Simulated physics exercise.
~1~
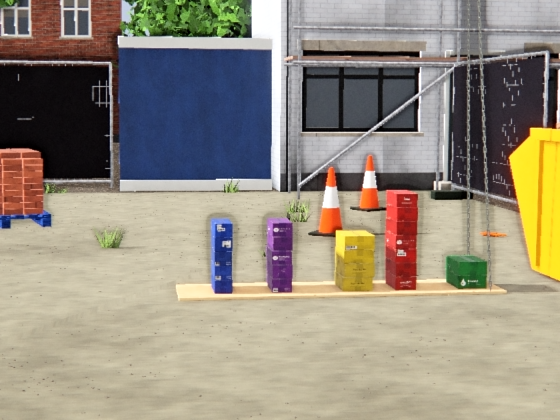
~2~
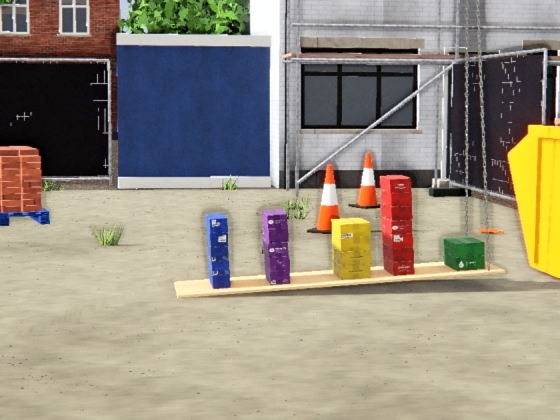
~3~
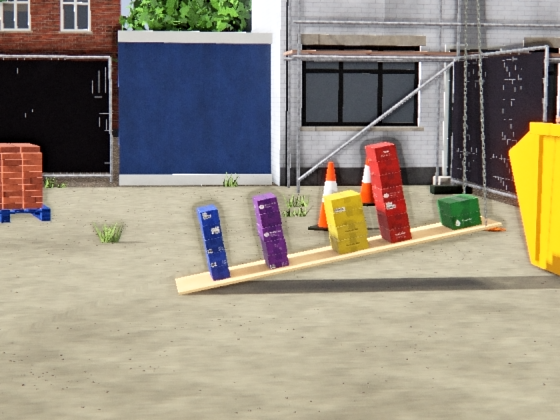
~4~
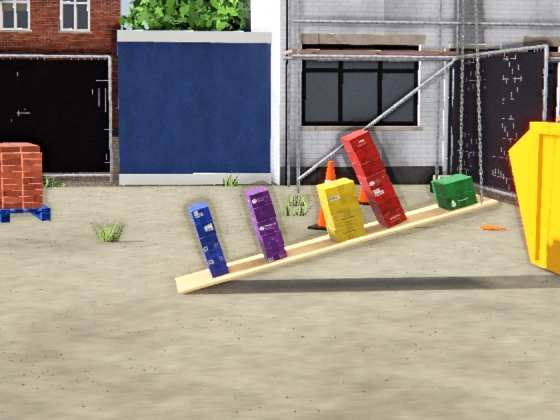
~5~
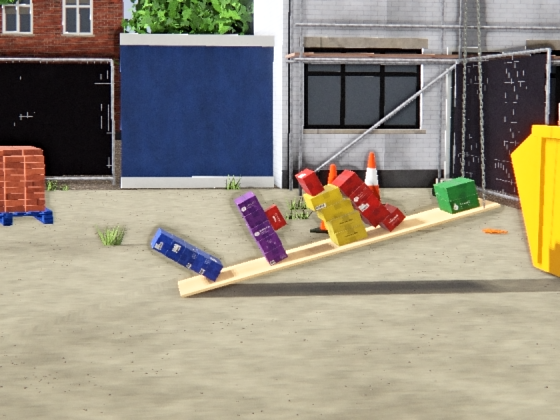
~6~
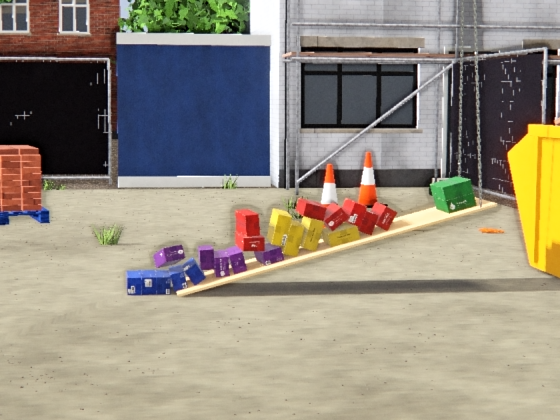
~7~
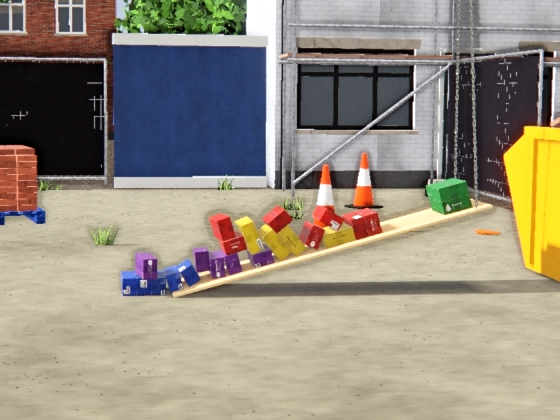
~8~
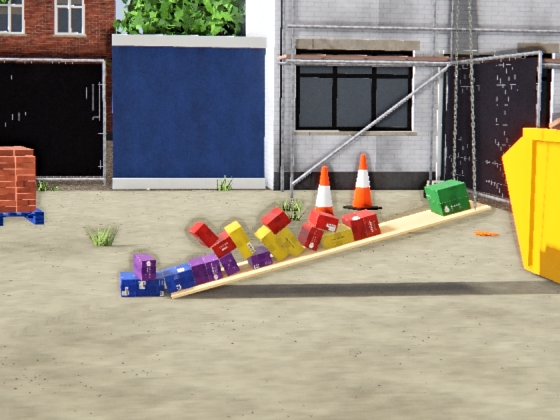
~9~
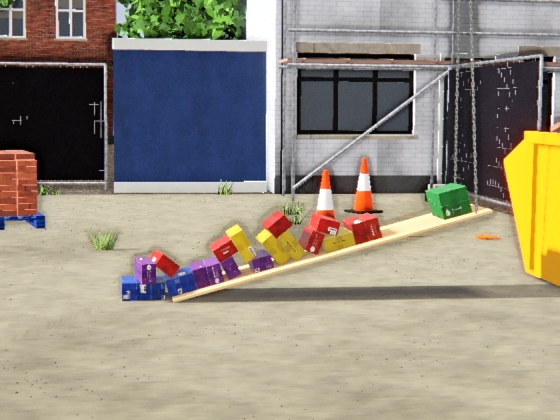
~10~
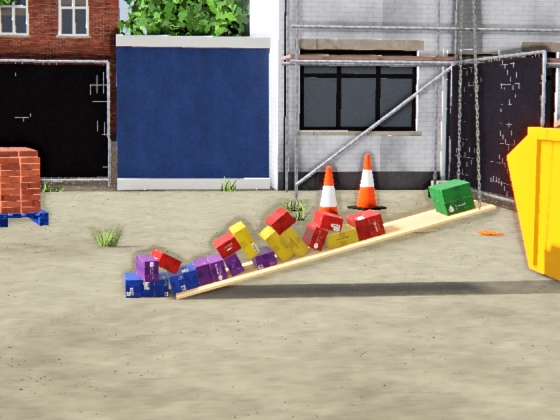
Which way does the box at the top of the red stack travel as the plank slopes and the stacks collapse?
It moves to the left, tumbling down towards the low end of the plank.
